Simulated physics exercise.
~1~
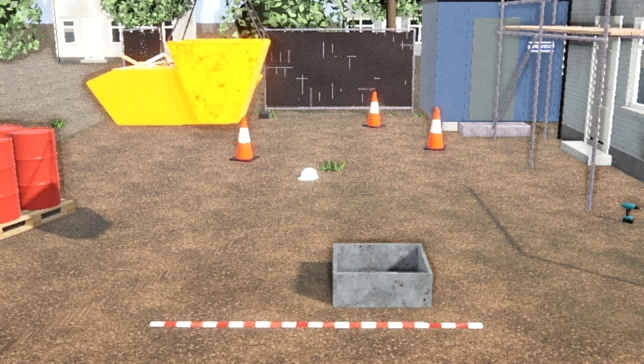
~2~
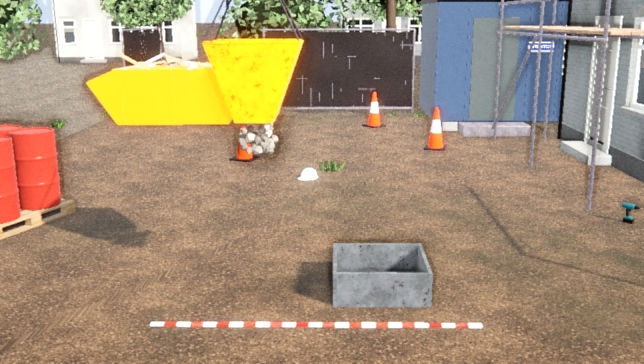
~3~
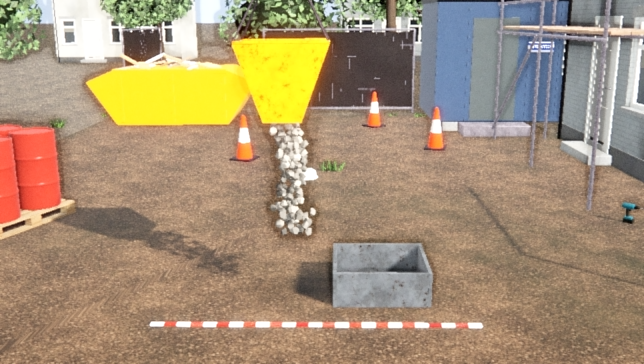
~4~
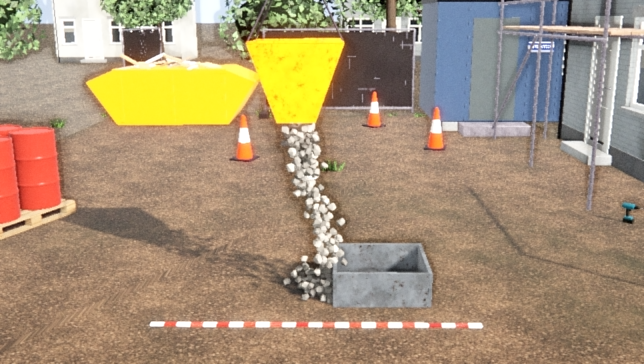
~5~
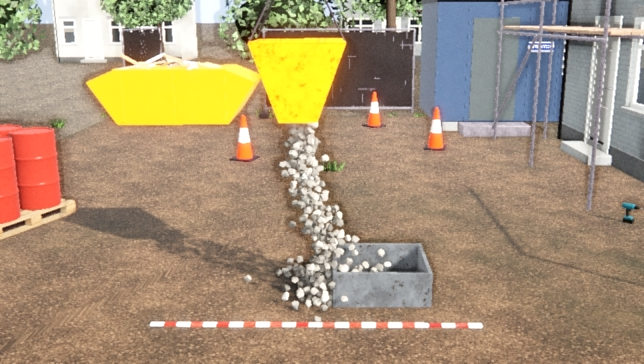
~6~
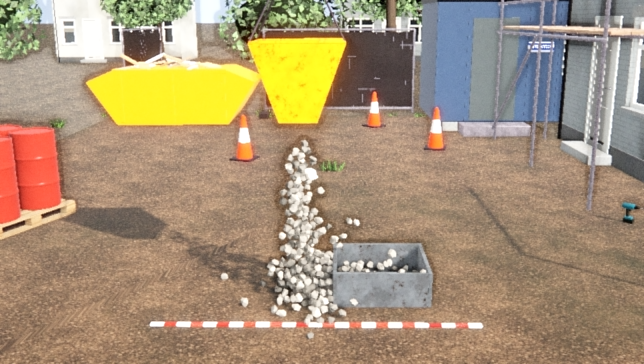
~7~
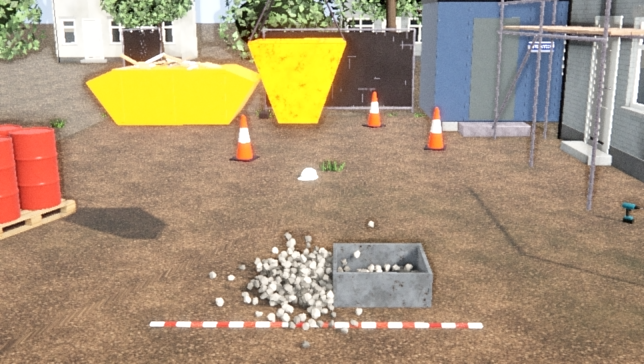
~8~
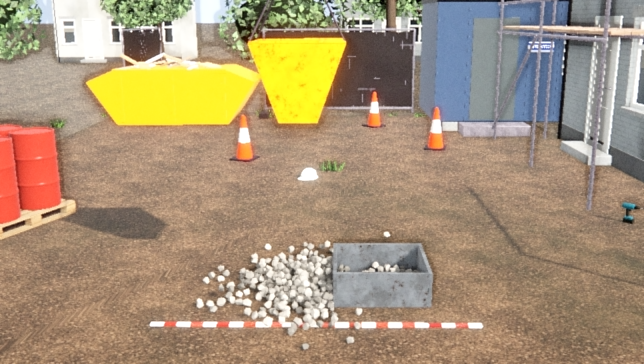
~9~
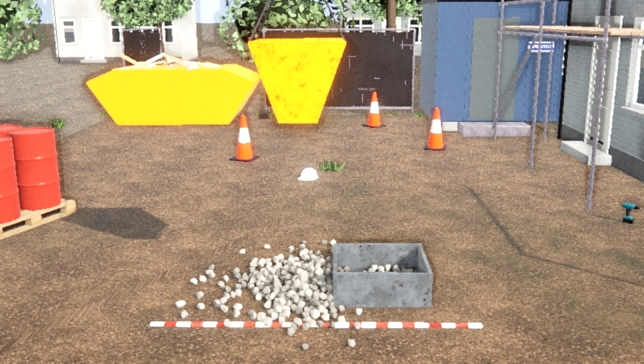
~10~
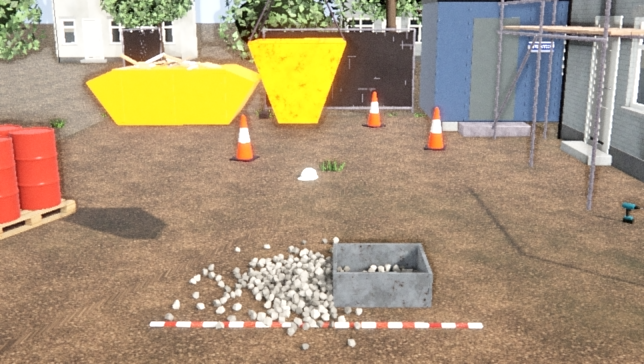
At first, a yellow crane skip hangs over a building yard, left of an open grey bin that stands on the brown ground behind a red and white striped staff. The skip travels to the right, and pale crushed stones begin pouring from its bottom. It stops short of the bin while the stream keeps falling, striking the ground at the bin's left side. Some stones bounce and tumble over the edge into the bin. The skip empties, and the heap spreads leftward and across the staff. Finally, most stones lie left of the bin, with a few inside and stray ones in front.
